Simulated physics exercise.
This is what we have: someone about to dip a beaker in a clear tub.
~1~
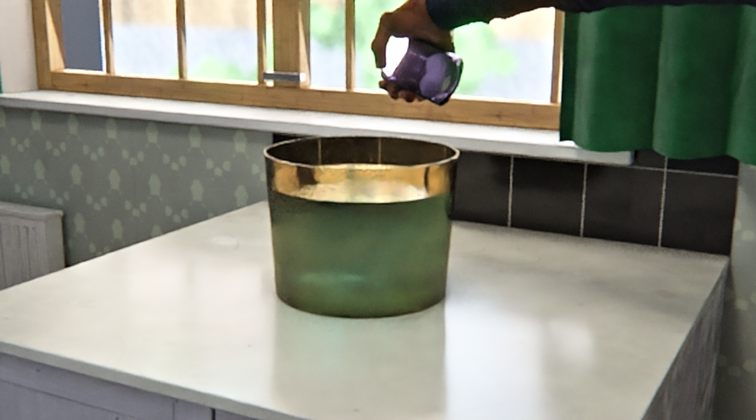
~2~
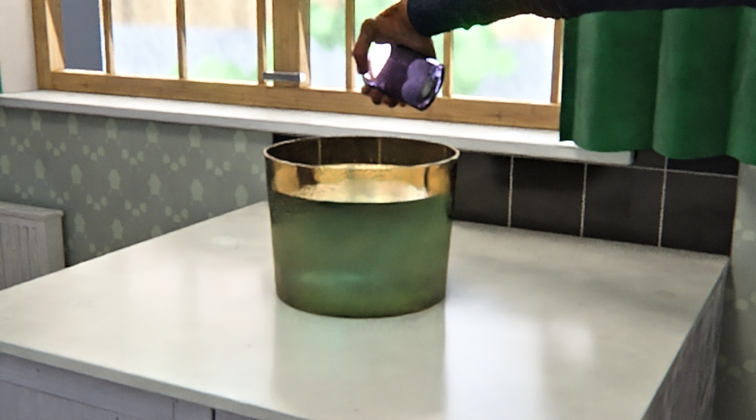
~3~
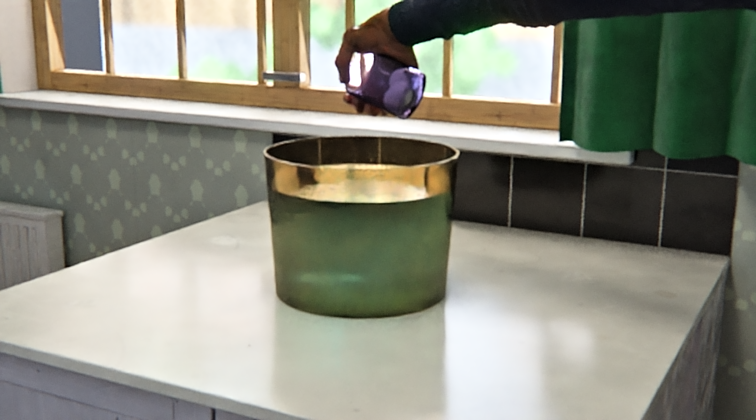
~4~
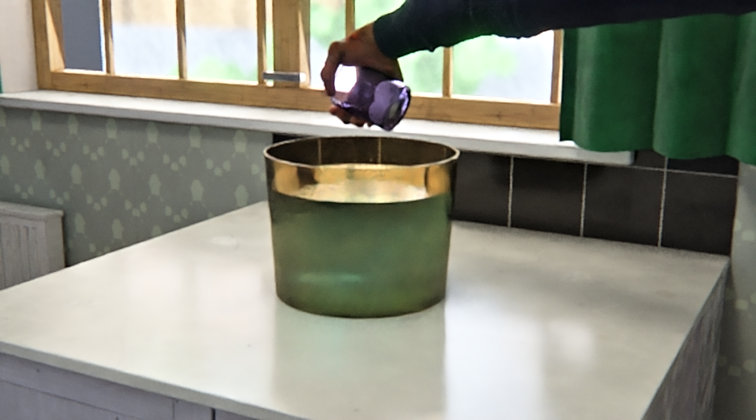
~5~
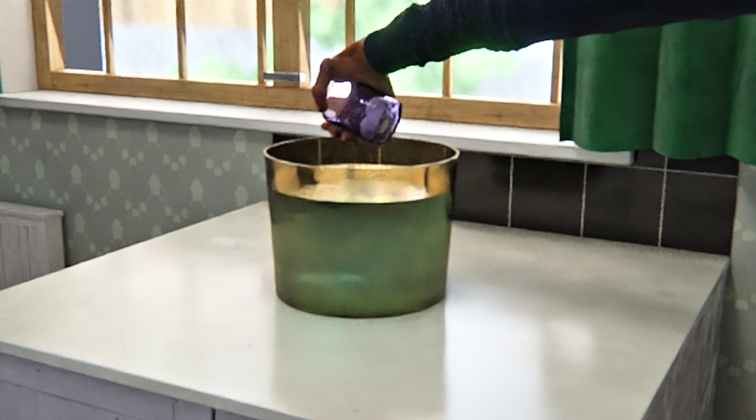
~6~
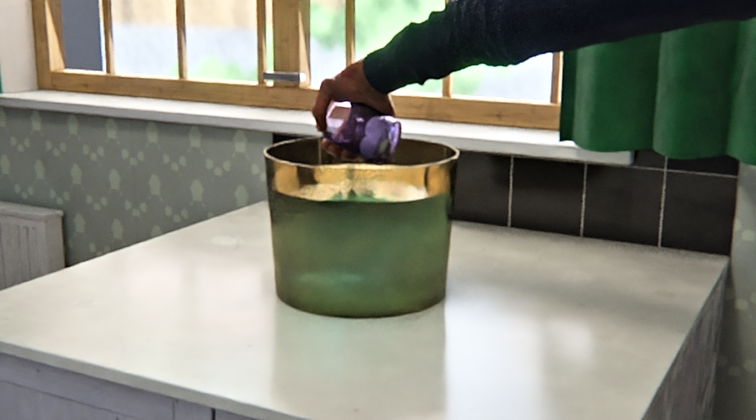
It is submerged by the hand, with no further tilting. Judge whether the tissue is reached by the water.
The tissue is reached.
Next, the beaker enters the water.
After that, water pours in as the air escapes.
Finally, the beaker is under, flooded, and the tissue is wet.
